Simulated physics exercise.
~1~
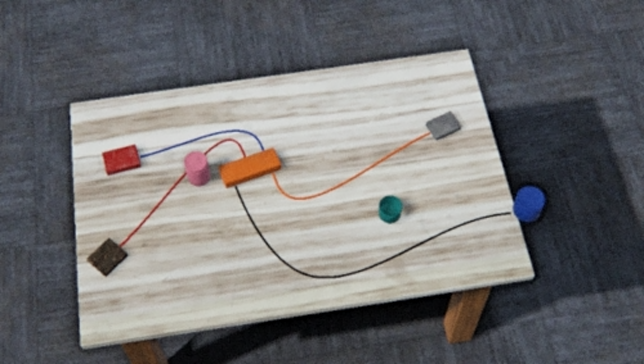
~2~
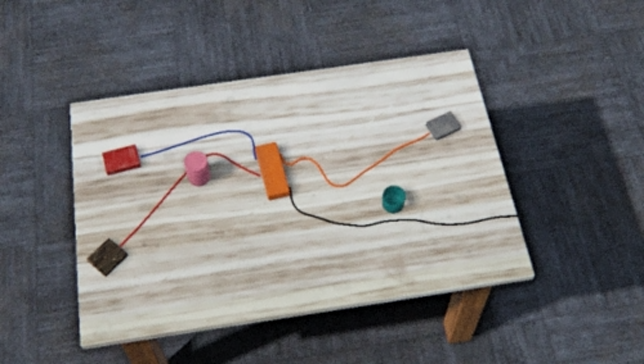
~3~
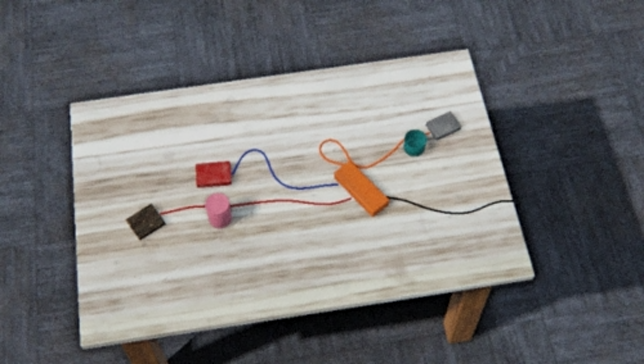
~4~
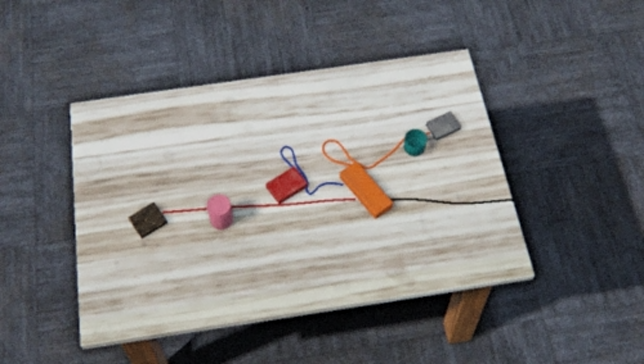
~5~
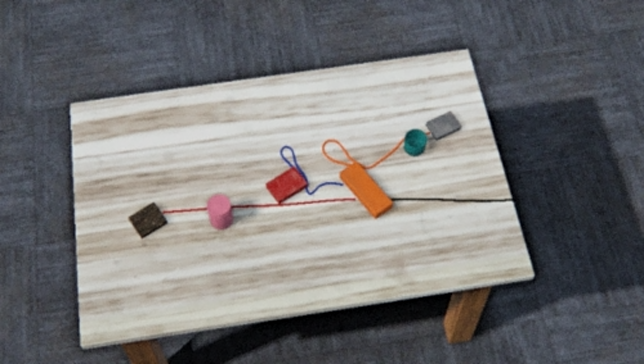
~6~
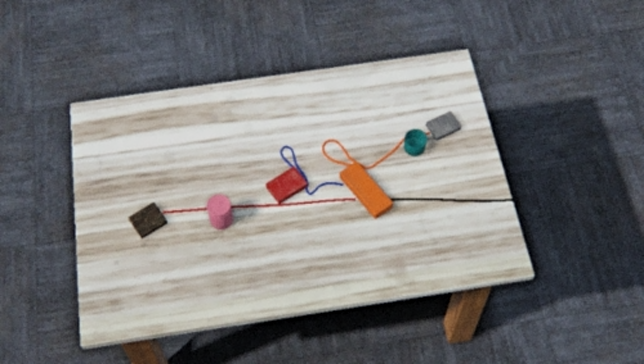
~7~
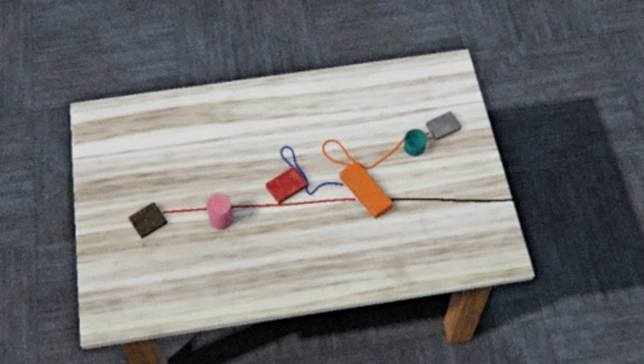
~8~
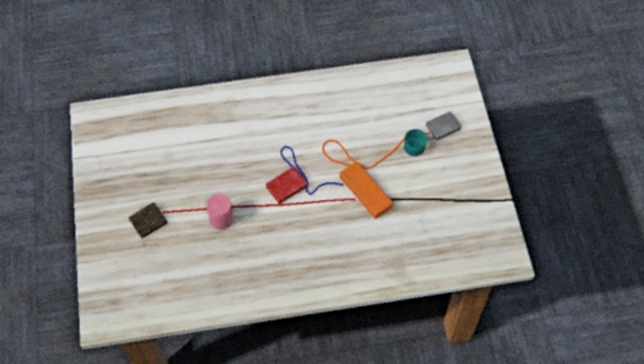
A blue speaker tips off the right edge of a pale wooden table, trailing a black cable that runs back to an orange strip where three other cables meet. As it drops out of sight, the strip swings around and slides right, and the black cable sweeps against a teal cup, nudging it upward. The strip is dragged farther, pulling the red charger, dark drive and pink tub along, while the cup ends up beside the grey phone. The red charger slides closer to the strip. Then everything rests, the black cable stretched straight over the edge.
